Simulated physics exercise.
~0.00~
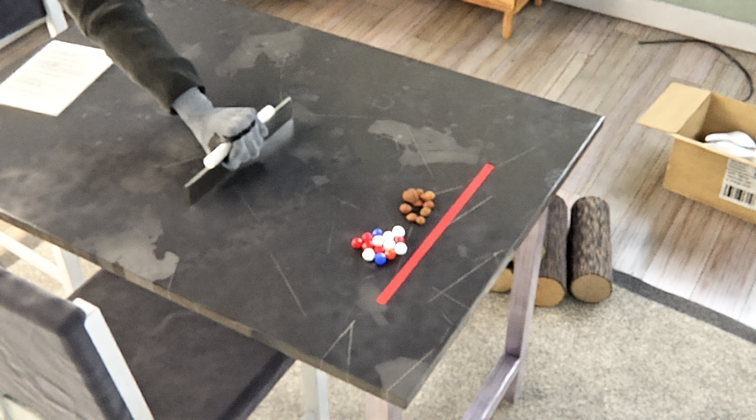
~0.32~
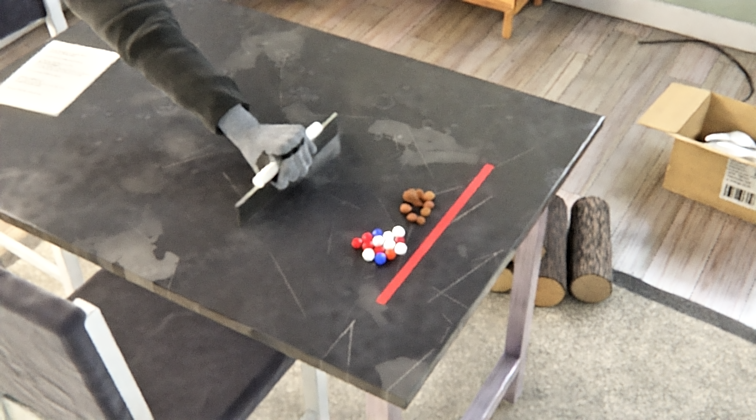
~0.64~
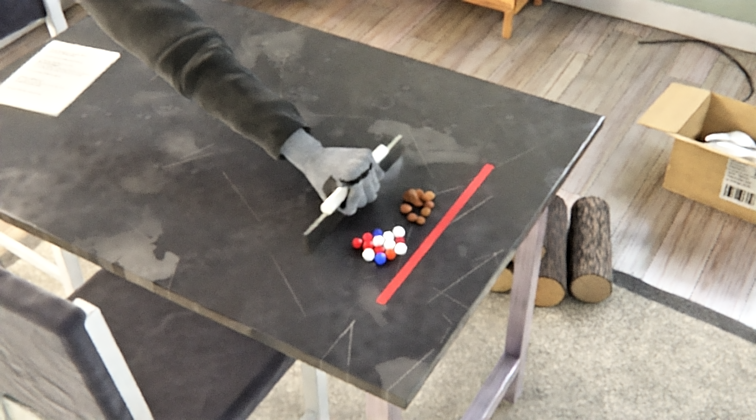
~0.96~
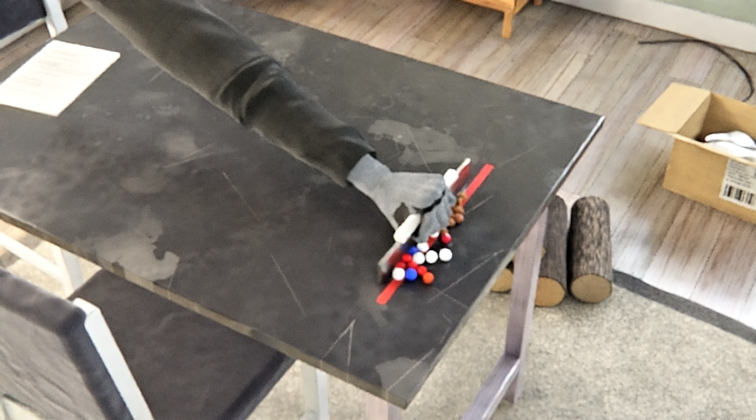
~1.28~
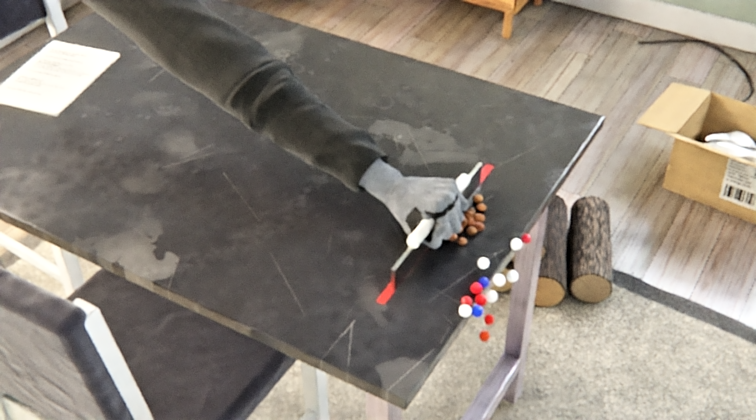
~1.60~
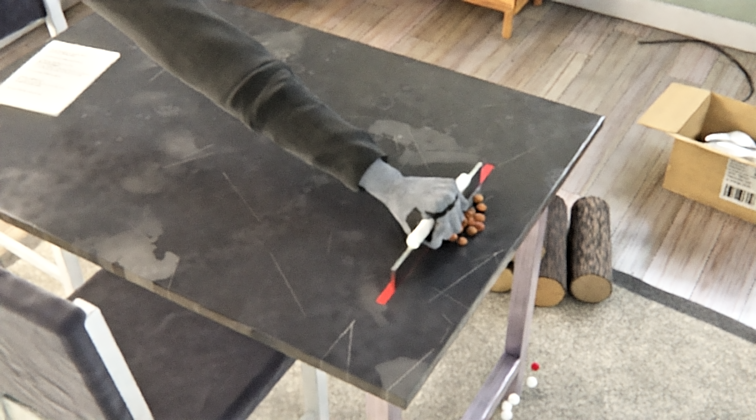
Gloved hand sweeping a scraper across a dark table to red tape, coloured balls spilling off the edge, brown pieces staying on.
